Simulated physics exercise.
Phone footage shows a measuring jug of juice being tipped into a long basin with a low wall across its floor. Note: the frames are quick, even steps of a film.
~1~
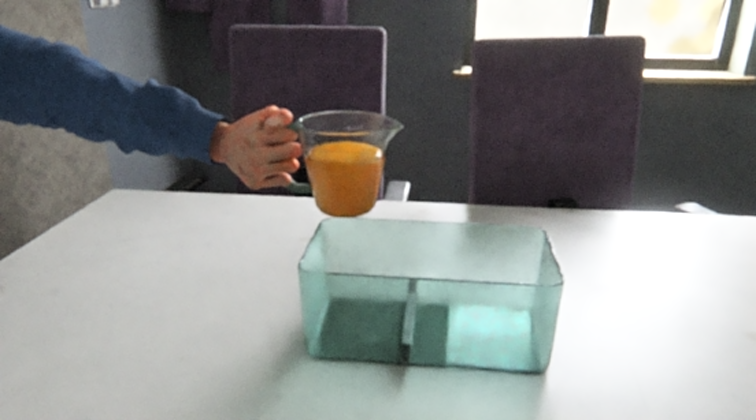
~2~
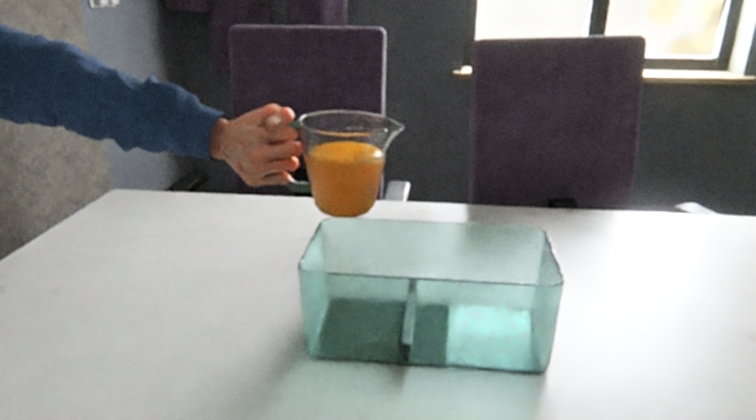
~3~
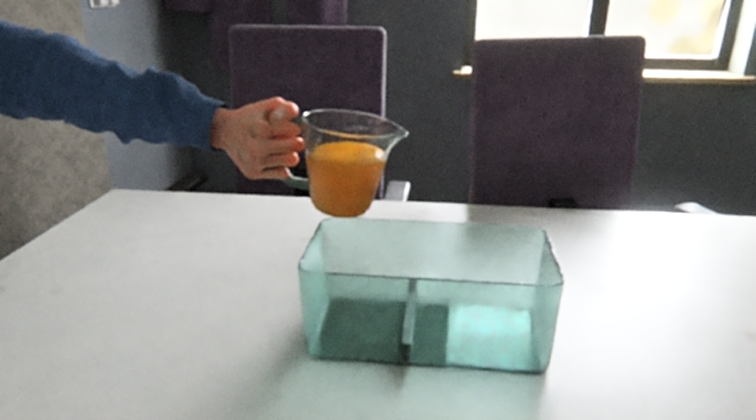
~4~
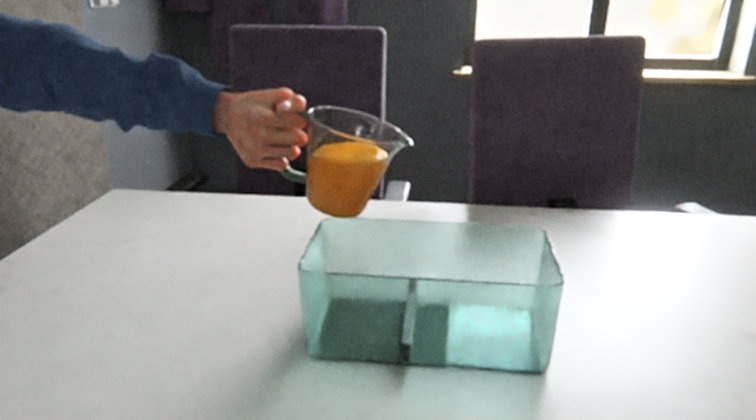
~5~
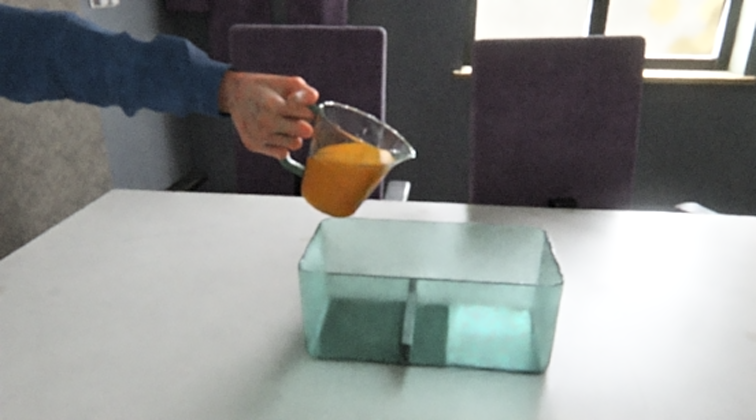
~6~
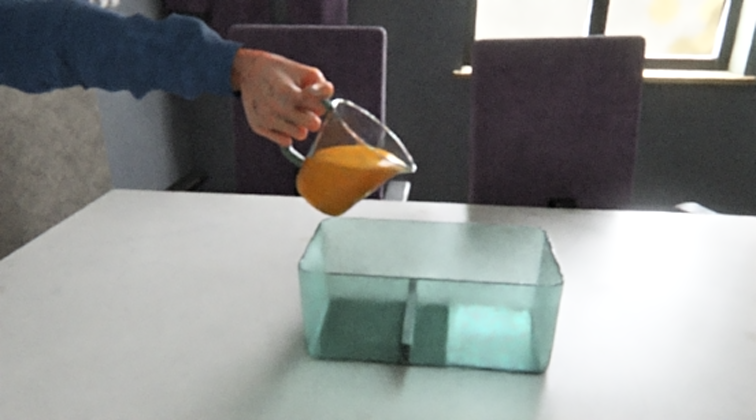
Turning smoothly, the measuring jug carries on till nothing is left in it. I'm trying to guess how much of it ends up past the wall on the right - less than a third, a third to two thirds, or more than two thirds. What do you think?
Greater than two thirds.
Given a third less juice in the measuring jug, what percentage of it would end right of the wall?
The share comes to some 90 parts in a hundred.
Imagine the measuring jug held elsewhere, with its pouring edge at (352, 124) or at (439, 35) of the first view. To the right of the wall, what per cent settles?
Near 10 in a hundred first, near 80 in a hundred second.
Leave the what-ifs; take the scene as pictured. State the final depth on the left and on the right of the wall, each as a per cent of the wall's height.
I'd say about 0 for the left and about 50 for the right.
A moment on, the tilt is 93° and 52 per cent is still to pour, 0 is left of the wall and 26 right of it.
Next, the tilt is 104° and 6 per cent is still to pour, 7 is left of the wall and 81 right of it.
Then the tilt is 104° and 0 per cent is still to pour, 6 is left of the wall and 93 right of it.
Later the tilt is 104° and 0 per cent is still to pour, 7 is left of the wall and 93 right of it.
At rest 7 per cent lies left of the wall, 93 right of it and 1 outside.
